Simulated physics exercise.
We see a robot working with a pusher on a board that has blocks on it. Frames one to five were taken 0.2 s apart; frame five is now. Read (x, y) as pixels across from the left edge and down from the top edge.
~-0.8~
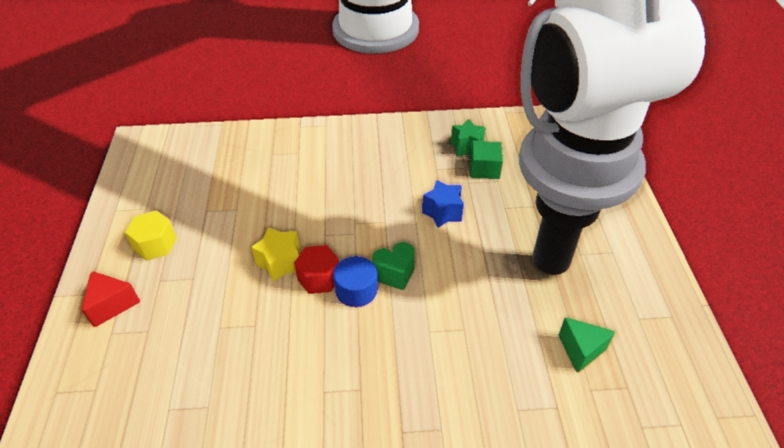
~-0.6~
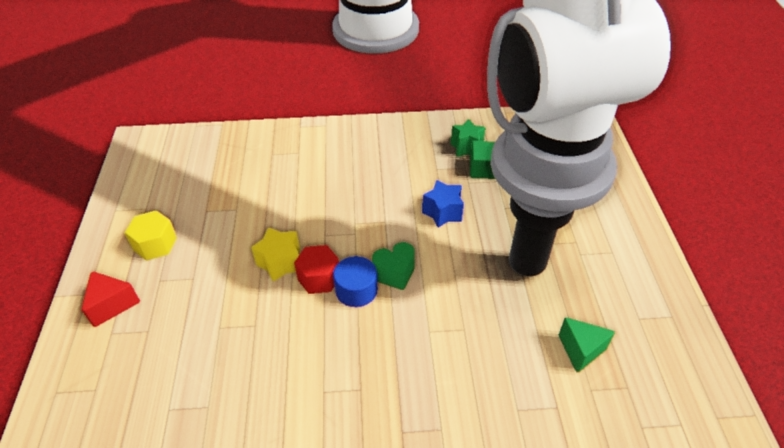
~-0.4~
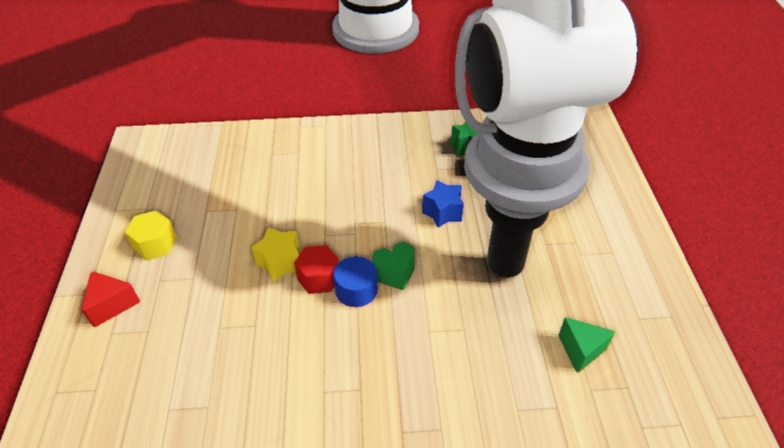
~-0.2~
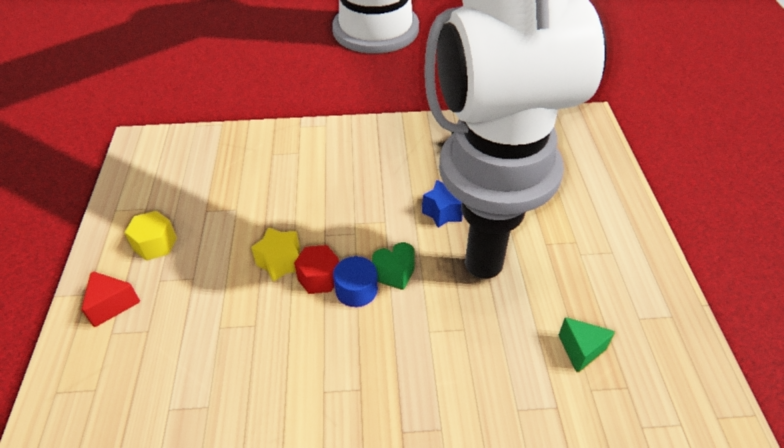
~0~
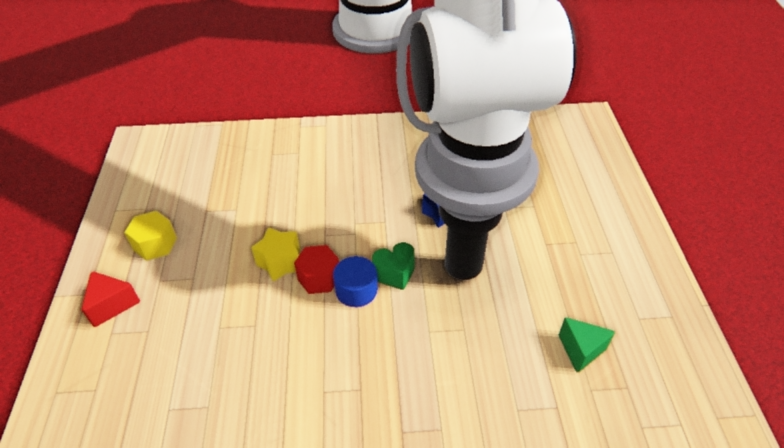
Robot arm with a black pusher sliding steadily left across a wooden board toward a row of colourful blocks, which stay still.
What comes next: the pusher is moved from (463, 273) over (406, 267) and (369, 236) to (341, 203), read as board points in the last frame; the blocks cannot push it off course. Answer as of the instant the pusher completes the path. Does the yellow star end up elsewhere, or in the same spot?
Stays where it is.
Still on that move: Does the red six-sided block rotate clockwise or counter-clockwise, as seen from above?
From overhead, the rotation is clockwise.
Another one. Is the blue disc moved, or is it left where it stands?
That block is shifted.
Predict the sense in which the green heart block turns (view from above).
From the top: Counterclockwise.
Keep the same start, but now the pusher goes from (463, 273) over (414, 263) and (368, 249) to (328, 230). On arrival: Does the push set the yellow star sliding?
My answer is no.
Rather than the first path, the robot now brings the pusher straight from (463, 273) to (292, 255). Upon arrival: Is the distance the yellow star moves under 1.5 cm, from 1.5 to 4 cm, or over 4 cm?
Final distance: 1.5 to 4 cm.
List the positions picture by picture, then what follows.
In the first picture, pusher tip (551, 261); block tops, yellow star (276, 244); red six-sided block (316, 260); blue disc (355, 272); green heart block (395, 256).
In the second picture, pusher (527, 263); blocks unchanged.
In the third picture, pusher (505, 264); blocks unchanged.
In the fourth picture, pusher (484, 265); blocks unchanged.
In the fifth picture, pusher (464, 266); yellow star (276, 244); red six-sided block (316, 260); blue disc (355, 272); green heart block (395, 256).
What follows on the original path. One third of the way, pusher (406, 260); red six-sided block (310, 261), turned 20° clockwise; blue disc (341, 282); green heart block (371, 255), turned 25° anticlockwise.
Two thirds of the way, pusher (368, 228); red six-sided block (310, 261), turned 20° clockwise; blue disc (338, 284); green heart block (354, 250), turned 65° anticlockwise.
At the end, pusher (341, 196); yellow star in place; red six-sided block (310, 261), turned 20° clockwise; blue disc (338, 284); green heart block (354, 250), turned 65° anticlockwise.
